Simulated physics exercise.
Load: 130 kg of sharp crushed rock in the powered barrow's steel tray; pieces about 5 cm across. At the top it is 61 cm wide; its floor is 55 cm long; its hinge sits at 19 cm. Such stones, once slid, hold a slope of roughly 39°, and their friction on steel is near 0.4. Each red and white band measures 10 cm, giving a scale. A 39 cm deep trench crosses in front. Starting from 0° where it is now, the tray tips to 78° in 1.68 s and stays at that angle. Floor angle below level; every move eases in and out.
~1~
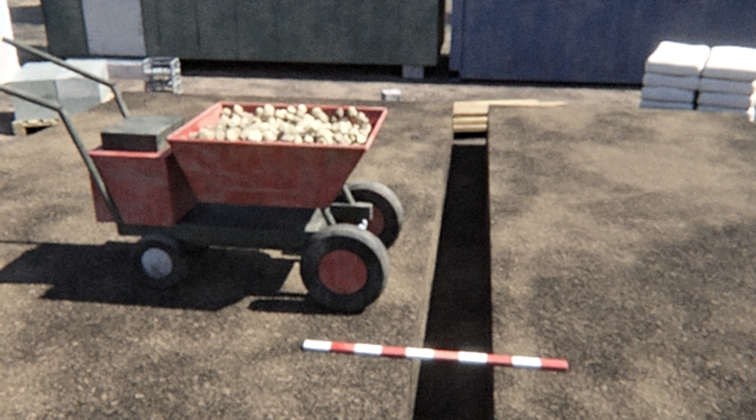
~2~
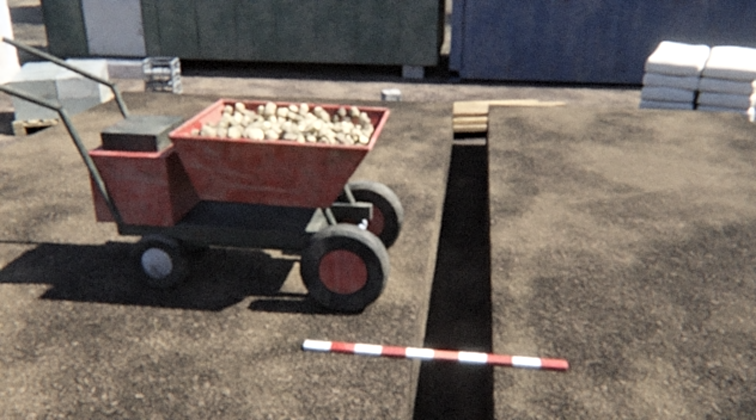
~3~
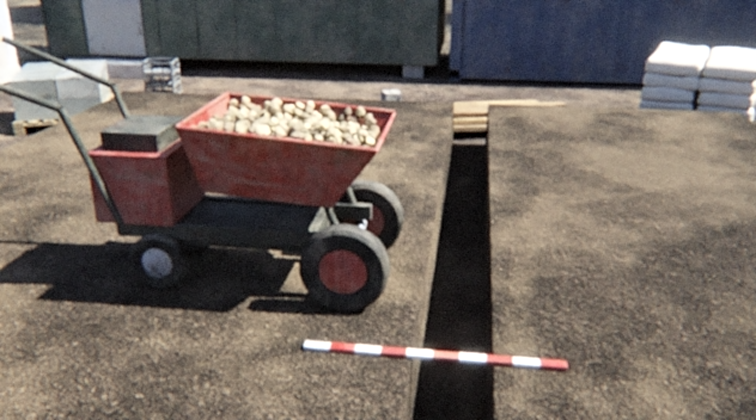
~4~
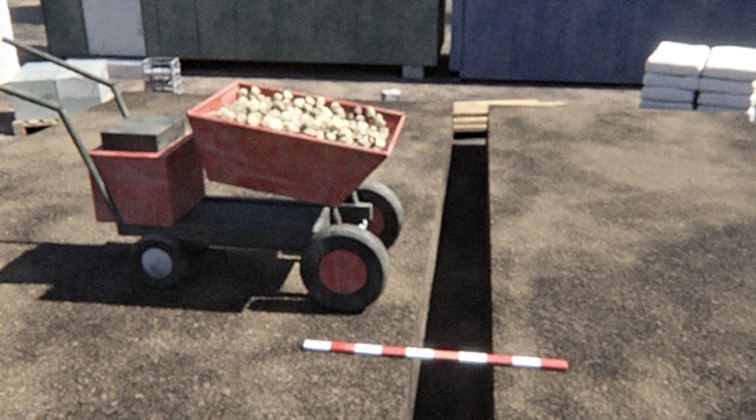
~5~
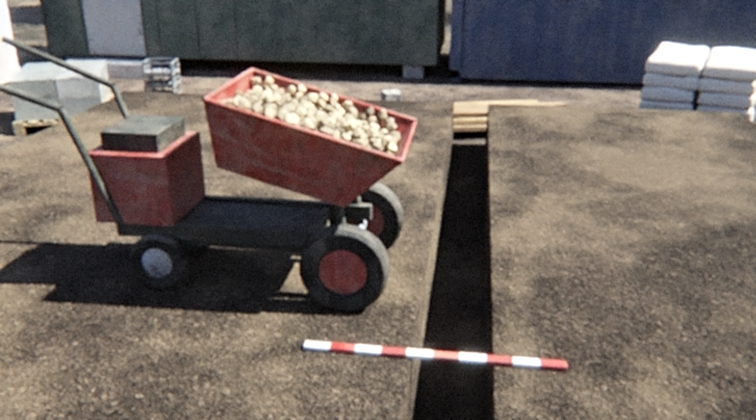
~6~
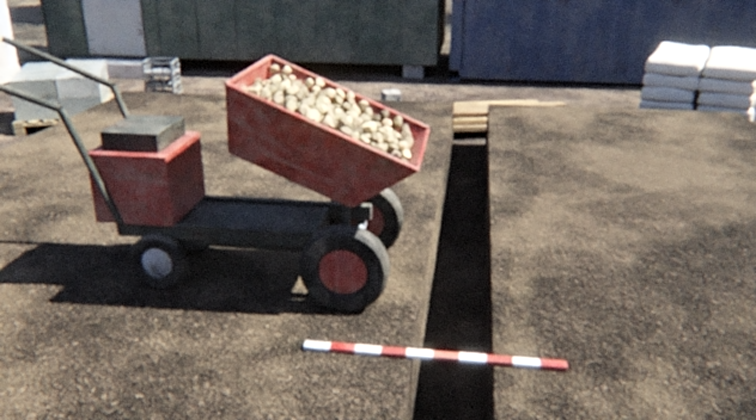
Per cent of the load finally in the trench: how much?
Approx. 50 %.
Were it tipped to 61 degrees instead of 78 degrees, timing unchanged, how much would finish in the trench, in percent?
Then close to 10 per cent.
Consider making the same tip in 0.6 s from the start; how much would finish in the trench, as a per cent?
With that change, it comes to around 20 per cent.
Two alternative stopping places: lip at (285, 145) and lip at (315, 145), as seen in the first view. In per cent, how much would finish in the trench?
The first start gives about 95 per cent, the second about 90.
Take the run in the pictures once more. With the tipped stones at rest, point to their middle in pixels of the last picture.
Around (489, 284).
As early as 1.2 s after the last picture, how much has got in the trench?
Some 5 per cent.
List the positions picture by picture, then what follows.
The first frame shows lip at (366, 148), floor tilted 0°, highest stones at (299, 113).
In the second frame, the tray is at 1°, its lip at (369, 149); the top of the load is at (273, 113).
In the third frame, the tray is at 4°, its lip at (376, 151); the top of the load is at (265, 108).
In the fourth frame, the tray is at 9°, its lip at (388, 155); the top of the load is at (254, 101).
The fifth frame shows lip at (402, 161), floor tilted 15°, highest stones at (262, 89).
The sixth frame shows lip at (417, 170), floor tilted 23°, highest stones at (276, 80).
Then, 0.7 s after the last picture the floor is at 66°, 99 % in the tray, 1 % in the trench; the foremost stones are at (499, 256).
Then, 1.2 s after the last picture the floor is at 78°, 62 % in the tray, 5 % in the trench, 34 % past the trench; the foremost stones are at (603, 298).
Then, 1.5 s after the last picture the floor is at 78°, 36 % in the tray, 13 % in the trench, 51 % past the trench; the foremost stones are at (650, 292).
Then, 3.5 s after the last picture the floor is at 78°, 1 % in the tray, 50 % in the trench, 49 % past the trench; the foremost stones are at (661, 295).
